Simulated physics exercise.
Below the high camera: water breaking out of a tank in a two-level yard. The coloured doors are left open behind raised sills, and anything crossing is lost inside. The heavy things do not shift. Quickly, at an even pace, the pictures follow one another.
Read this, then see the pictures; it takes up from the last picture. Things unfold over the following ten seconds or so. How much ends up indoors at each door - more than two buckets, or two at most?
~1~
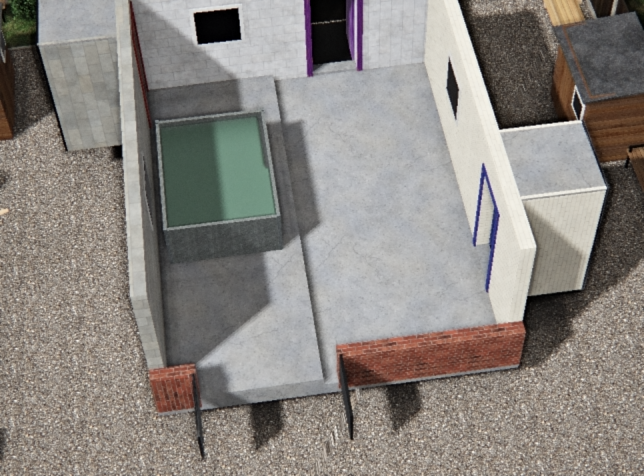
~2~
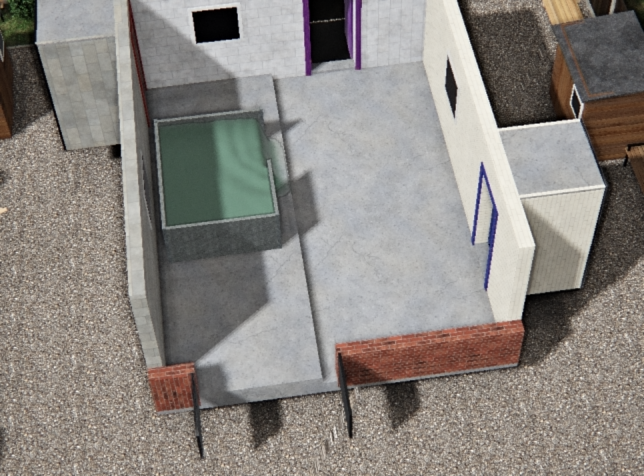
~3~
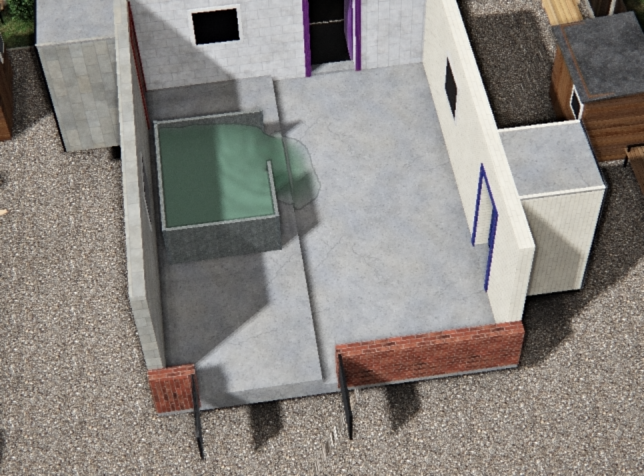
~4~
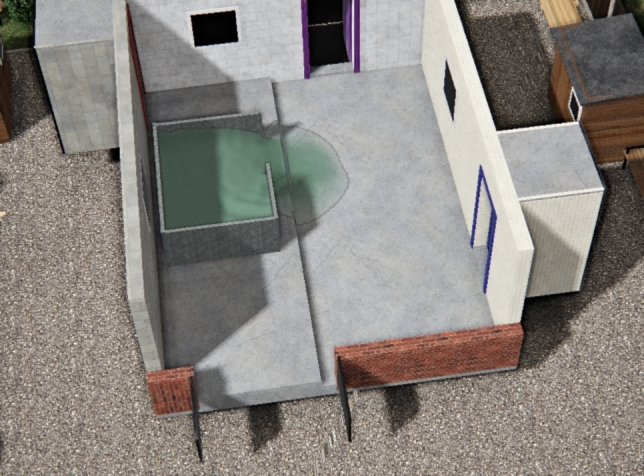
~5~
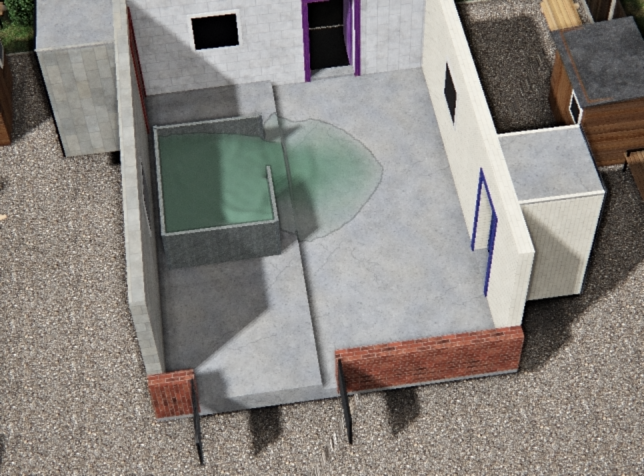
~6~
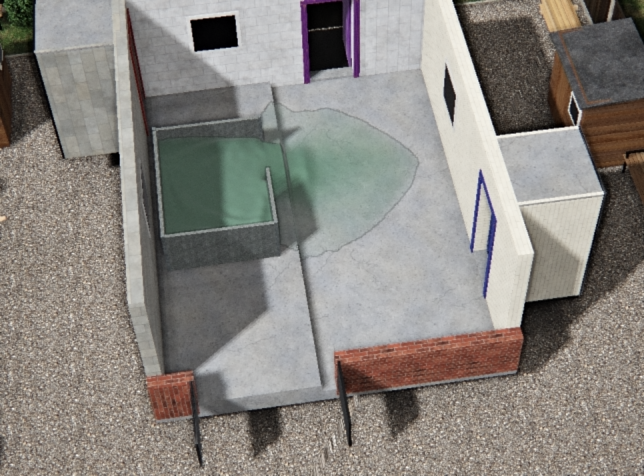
At the end, the red door will get two buckets at most; the purple door will get more than two buckets; the blue door will get more than two buckets.
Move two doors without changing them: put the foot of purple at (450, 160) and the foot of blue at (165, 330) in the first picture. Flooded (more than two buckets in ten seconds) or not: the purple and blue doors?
As I see it, the purple door exceeds the limit while the blue door stays within limit.
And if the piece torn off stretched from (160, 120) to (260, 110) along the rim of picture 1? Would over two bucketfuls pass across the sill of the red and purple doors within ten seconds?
Result - red door: Clears the line; purple door: Clears the line.
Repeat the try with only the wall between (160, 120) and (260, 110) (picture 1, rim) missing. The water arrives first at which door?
I'd say the red door.
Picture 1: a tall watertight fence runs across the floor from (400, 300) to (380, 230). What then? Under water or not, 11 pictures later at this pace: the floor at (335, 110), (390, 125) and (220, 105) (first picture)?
Taking the points in order - wetted, wetted, unwetted.
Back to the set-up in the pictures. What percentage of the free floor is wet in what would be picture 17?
Around 40 in a hundred.
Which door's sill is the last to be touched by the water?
My answer is the red one.
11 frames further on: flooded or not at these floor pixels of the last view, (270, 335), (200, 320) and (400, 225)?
Taking them as listed, they are spared, spared and waterlogged.
A moment on, water covers 40 % of the floor; the red door not reached, the purple door not reached, the blue door not reached.
Next, water covers 40 % of the floor; the red door not reached, the purple door under two buckets in, the blue door under two buckets in.
Then, water covers 55 % of the floor; the red door not reached, the purple door over two buckets in, the blue door under two buckets in.
Later, water covers 80 % of the floor; the red door wet at the sill, nothing in, the purple door far over two buckets in, the blue door over two buckets in.
In the end, water covers 90 % of the floor; the red door wet at the sill, nothing in, the purple door far over two buckets in, the blue door over two buckets in.
